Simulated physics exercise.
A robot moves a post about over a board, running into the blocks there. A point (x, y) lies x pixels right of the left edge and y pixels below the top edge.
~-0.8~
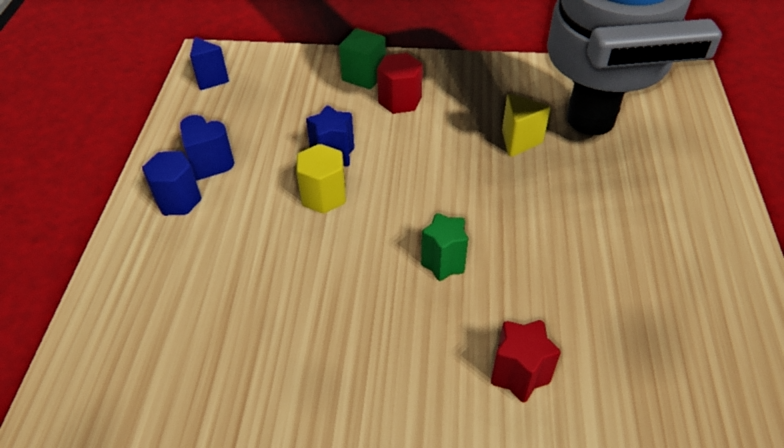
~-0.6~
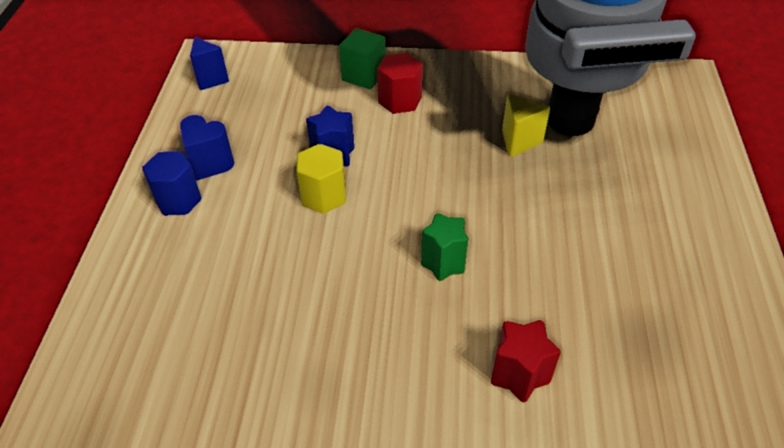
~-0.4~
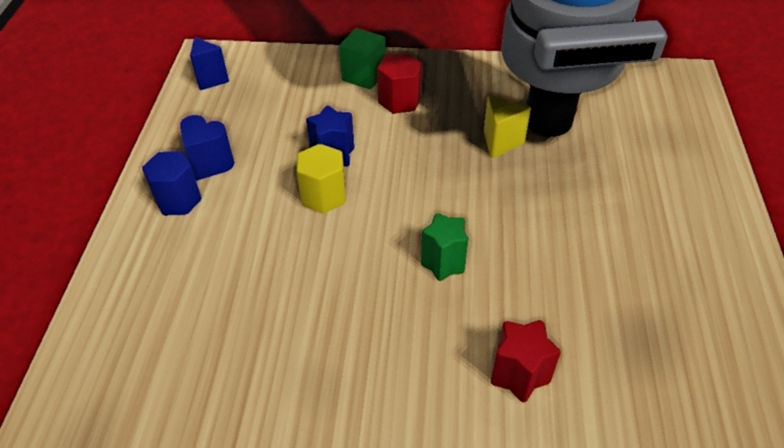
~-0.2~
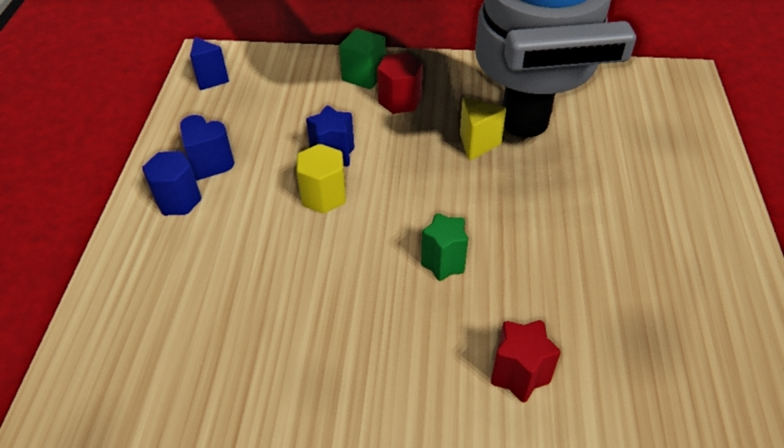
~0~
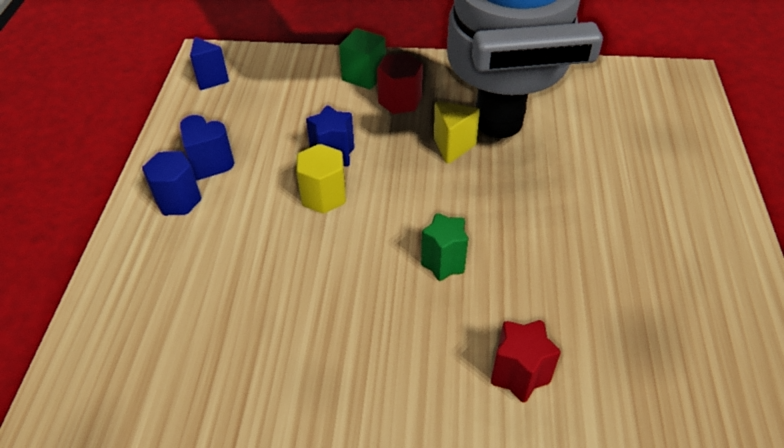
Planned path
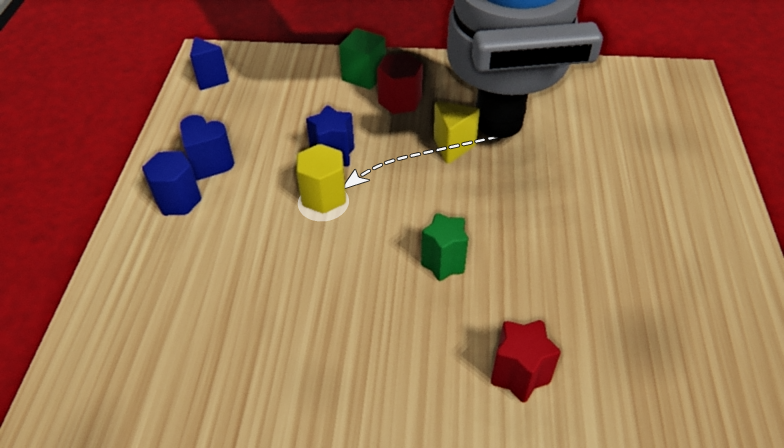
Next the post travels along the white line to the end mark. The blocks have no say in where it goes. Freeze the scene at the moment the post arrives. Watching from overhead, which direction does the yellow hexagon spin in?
It makes a counterclockwise turn.
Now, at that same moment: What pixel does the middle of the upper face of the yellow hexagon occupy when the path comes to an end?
The centre of its top face lies at (273, 186).
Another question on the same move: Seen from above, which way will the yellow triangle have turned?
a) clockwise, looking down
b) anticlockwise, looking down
I choose a.
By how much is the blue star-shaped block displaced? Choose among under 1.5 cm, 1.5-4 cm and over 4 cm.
If I had to pick, the blue star-shaped block travels from 1.5 to 4 cm here.
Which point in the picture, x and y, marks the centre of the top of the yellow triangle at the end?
I'd guess (293, 145).
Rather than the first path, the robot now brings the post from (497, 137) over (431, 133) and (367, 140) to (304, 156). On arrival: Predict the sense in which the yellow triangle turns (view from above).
In a top view, it turns counterclockwise.
Drawn move, from (497, 137) over (436, 150) and (375, 168) to (323, 202).
The first path, step by step. One third of the way, post at (436, 137); yellow triangle at (388, 125).
Two thirds of the way, post at (374, 154); blue star-shaped block at (306, 116), turned 20° clockwise; yellow triangle at (329, 134), turned 50° clockwise.
At the end, post at (322, 189); yellow hexagon at (273, 186), turned 35° anticlockwise; blue star-shaped block at (302, 115), turned 35° clockwise; red hexagon still; yellow triangle at (293, 145), turned 110° clockwise.
